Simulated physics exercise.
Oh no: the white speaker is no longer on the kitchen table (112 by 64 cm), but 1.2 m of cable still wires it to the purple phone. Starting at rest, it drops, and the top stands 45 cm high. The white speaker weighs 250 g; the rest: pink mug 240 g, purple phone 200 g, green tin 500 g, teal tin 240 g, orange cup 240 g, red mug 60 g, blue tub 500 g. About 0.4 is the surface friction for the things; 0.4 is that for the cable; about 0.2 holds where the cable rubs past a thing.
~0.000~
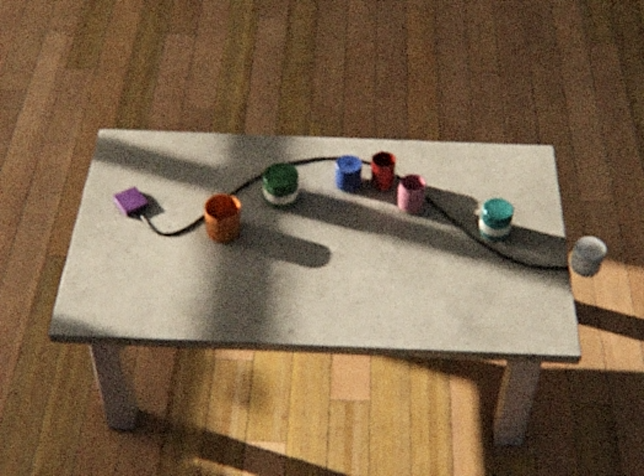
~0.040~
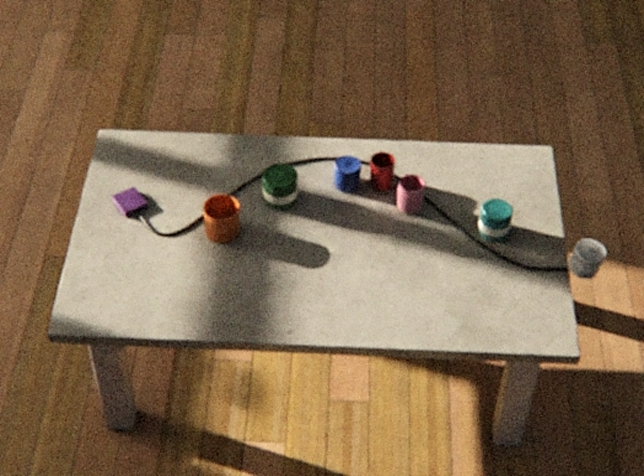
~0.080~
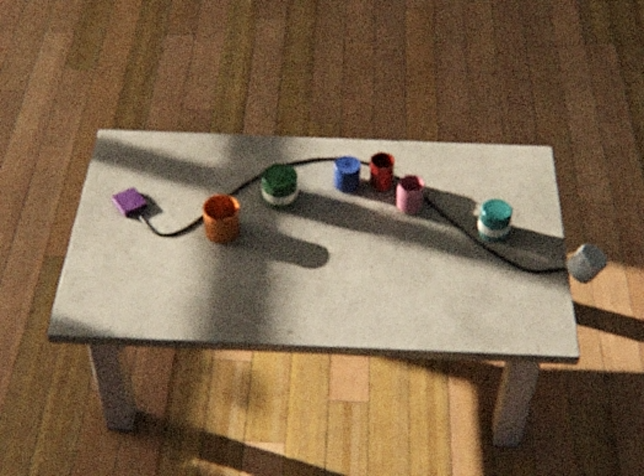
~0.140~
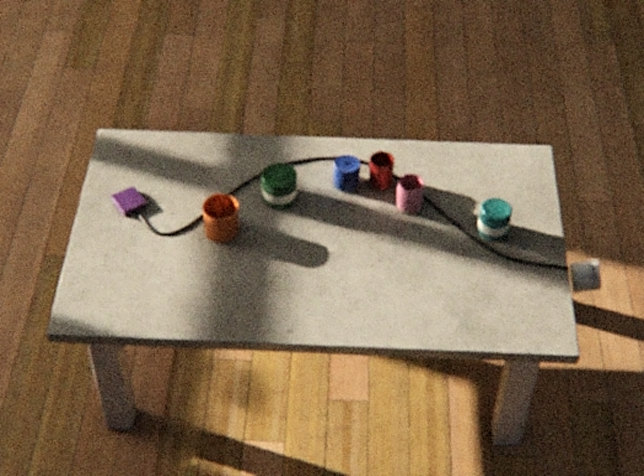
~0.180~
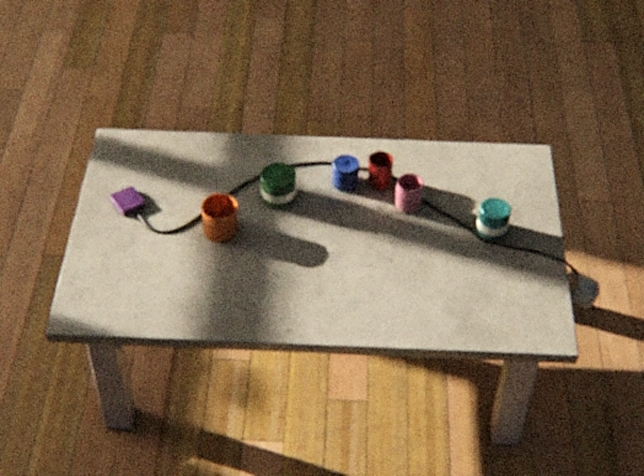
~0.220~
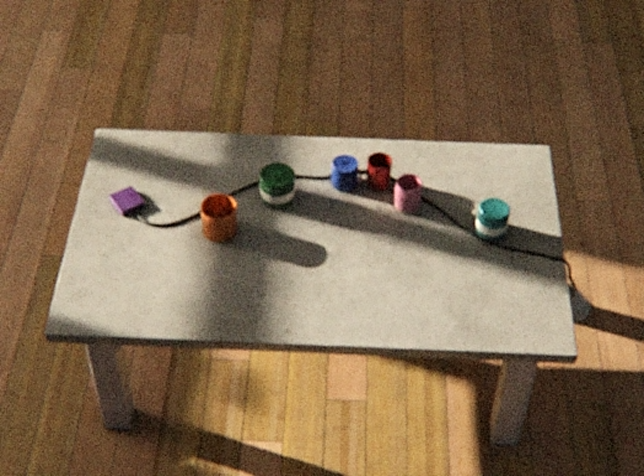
The clip opens on a pale table holding a purple phone and six colourful containers, with a dark cable winding to a small white object just beyond the right edge. The white object tilts and drops lower beside the table, and the cable straightens across the top as it is drawn rightward.
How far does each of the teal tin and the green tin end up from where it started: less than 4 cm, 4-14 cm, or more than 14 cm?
One by one: The teal tin will make a small move; the green tin will make a small move.
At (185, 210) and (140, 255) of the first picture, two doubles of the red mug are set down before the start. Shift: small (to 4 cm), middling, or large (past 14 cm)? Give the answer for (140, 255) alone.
At that spot the shift is slight.
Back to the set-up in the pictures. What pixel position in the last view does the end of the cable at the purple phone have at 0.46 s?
(166, 190) or thereabouts.
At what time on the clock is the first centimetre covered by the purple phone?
The purple phone gets there at 0.32 seconds.
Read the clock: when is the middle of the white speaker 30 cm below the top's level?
It gets there at roughly 0.50 s.
After 0.5 s, the cable's tail end at (166, 190); white speaker over the edge, red mug 11 cm off its start, purple phone 6 cm off its start.
After 0.7 s, the cable's tail end at (176, 190); white speaker over the edge, red mug 11 cm off its start, purple phone 8 cm off its start.
After 1.0 s, the cable's tail end at (176, 190); red mug 11 cm off its start at (367, 191), purple phone 8 cm off its start at (160, 189), white speaker over the edge.
After 1.2 s, the cable's tail end at (176, 190); red mug 11 cm off its start, purple phone 8 cm off its start, white speaker over the edge.
After 2.4 s, the cable's tail end at (176, 190); teal tin 0 cm off its start at (496, 207), green tin 0 cm off its start at (277, 174), red mug 11 cm off its start at (367, 191), purple phone 8 cm off its start at (160, 189).
